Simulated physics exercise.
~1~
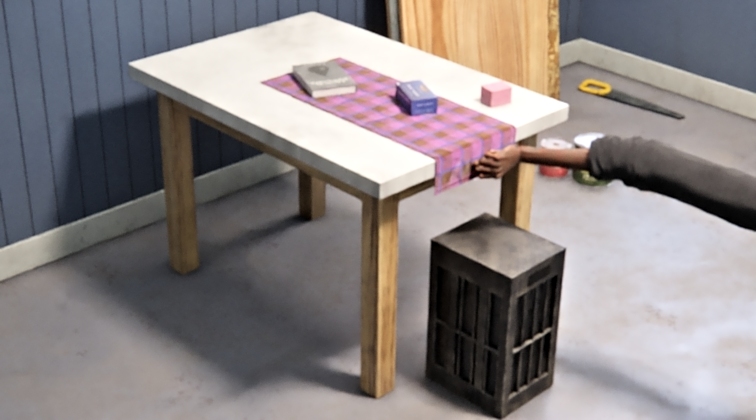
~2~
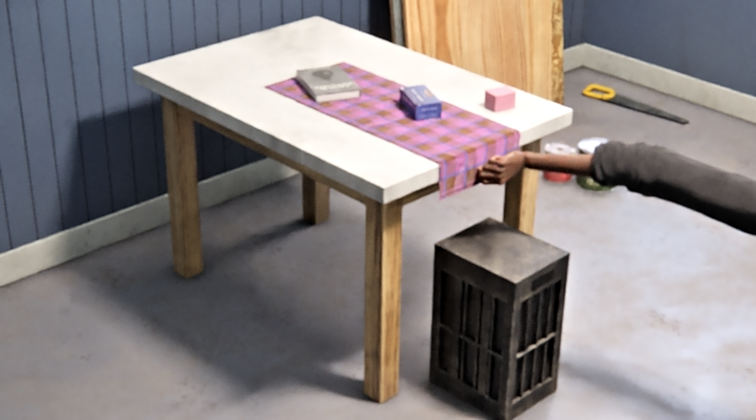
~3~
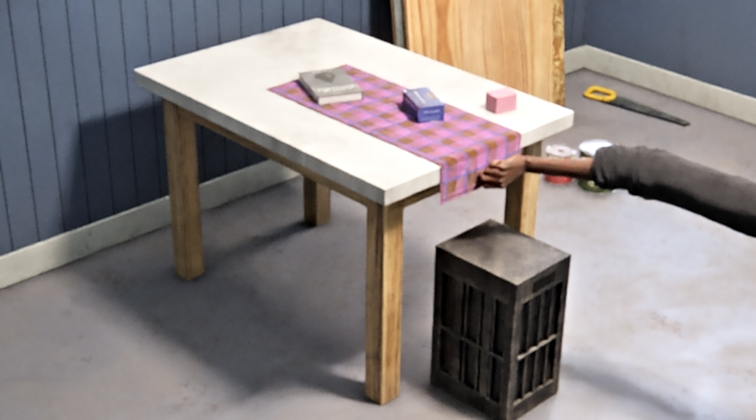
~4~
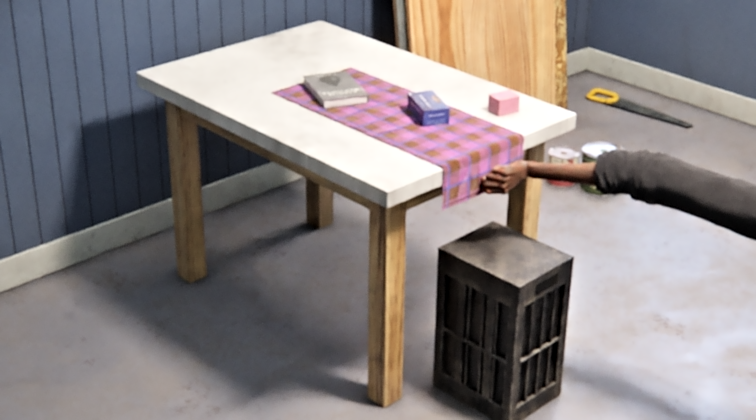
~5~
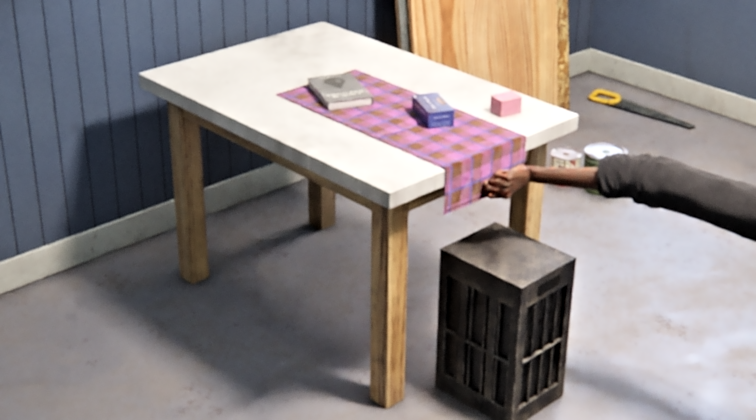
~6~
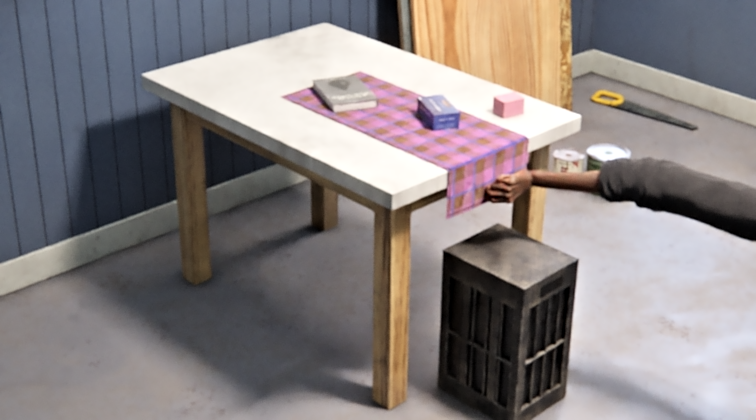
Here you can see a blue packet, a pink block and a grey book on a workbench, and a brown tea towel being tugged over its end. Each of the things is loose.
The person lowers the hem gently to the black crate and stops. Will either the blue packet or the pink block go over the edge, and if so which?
The blue packet keeps clear of it, the pink block keeps clear of it.
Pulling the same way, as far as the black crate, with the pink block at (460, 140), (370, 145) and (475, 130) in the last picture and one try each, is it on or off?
Over, then Stays, then Over.
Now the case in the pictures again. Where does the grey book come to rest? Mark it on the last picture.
Once everything settles, look around (374, 105).
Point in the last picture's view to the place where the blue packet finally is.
It ends up at (471, 126).
Then, 0.40 s after the last picture, hem going down; packet carried along near (456, 119); block unmoved.
Then, 0.88 s after the last picture, hem on the crate; packet carried along near (471, 126); block unmoved.
At rest, hem on the crate; packet carried along near (471, 126); block unmoved. The blue packet remains up there and the pink block keeps clear of the edge.
